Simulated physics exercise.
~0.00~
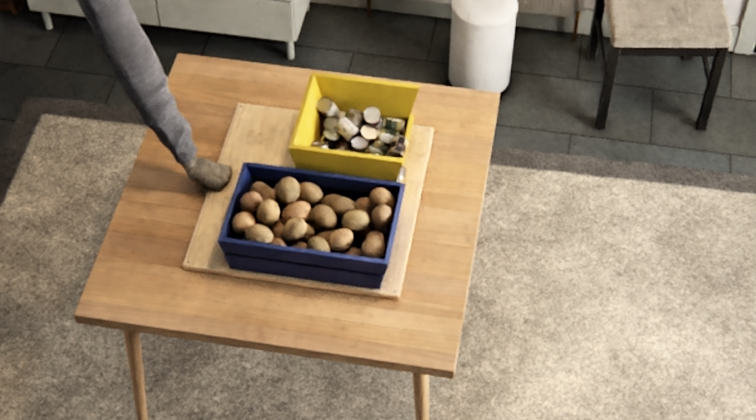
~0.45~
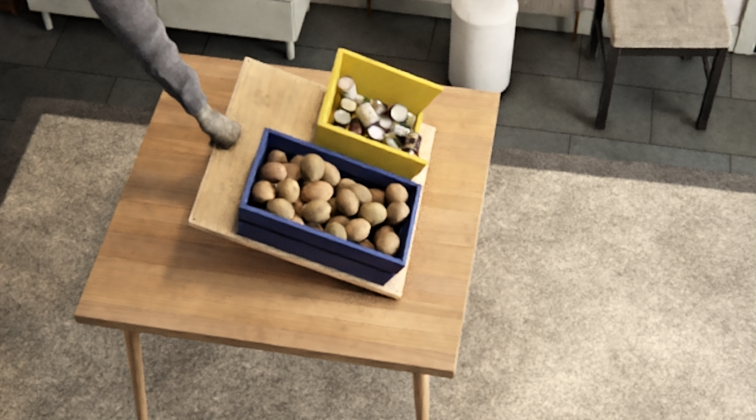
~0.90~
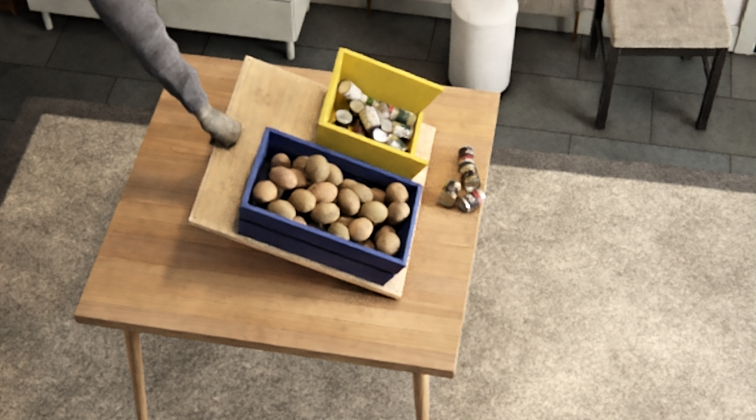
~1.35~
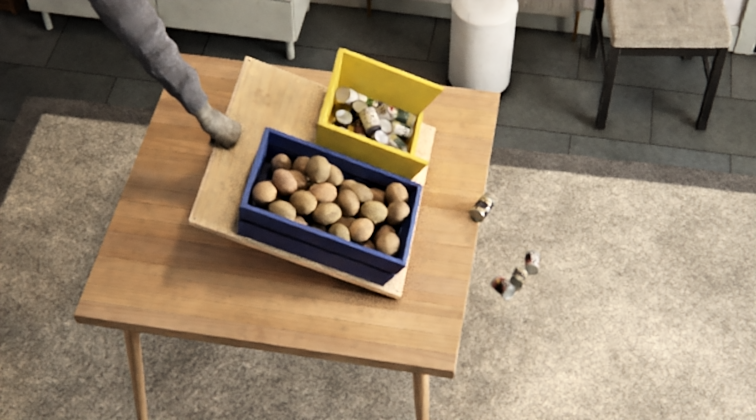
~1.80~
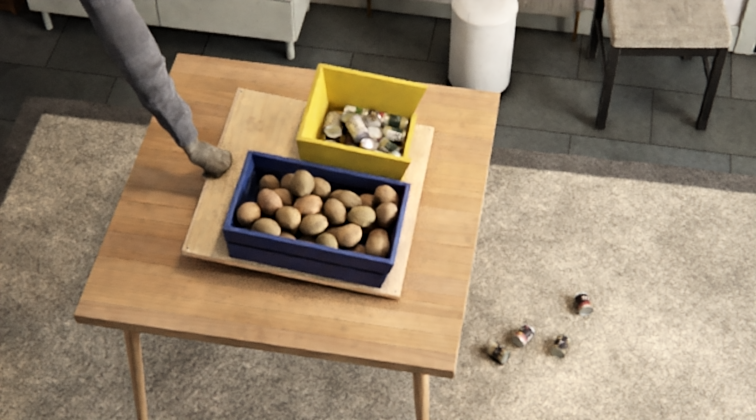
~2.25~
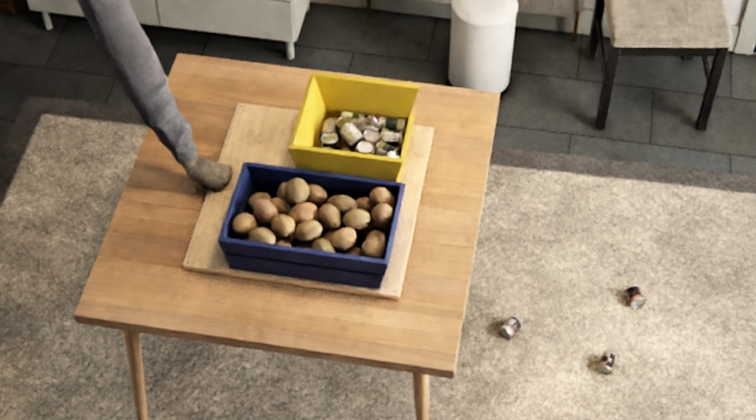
A few small tins spill from a tilted yellow crate onto the carpet; potatoes stay put.
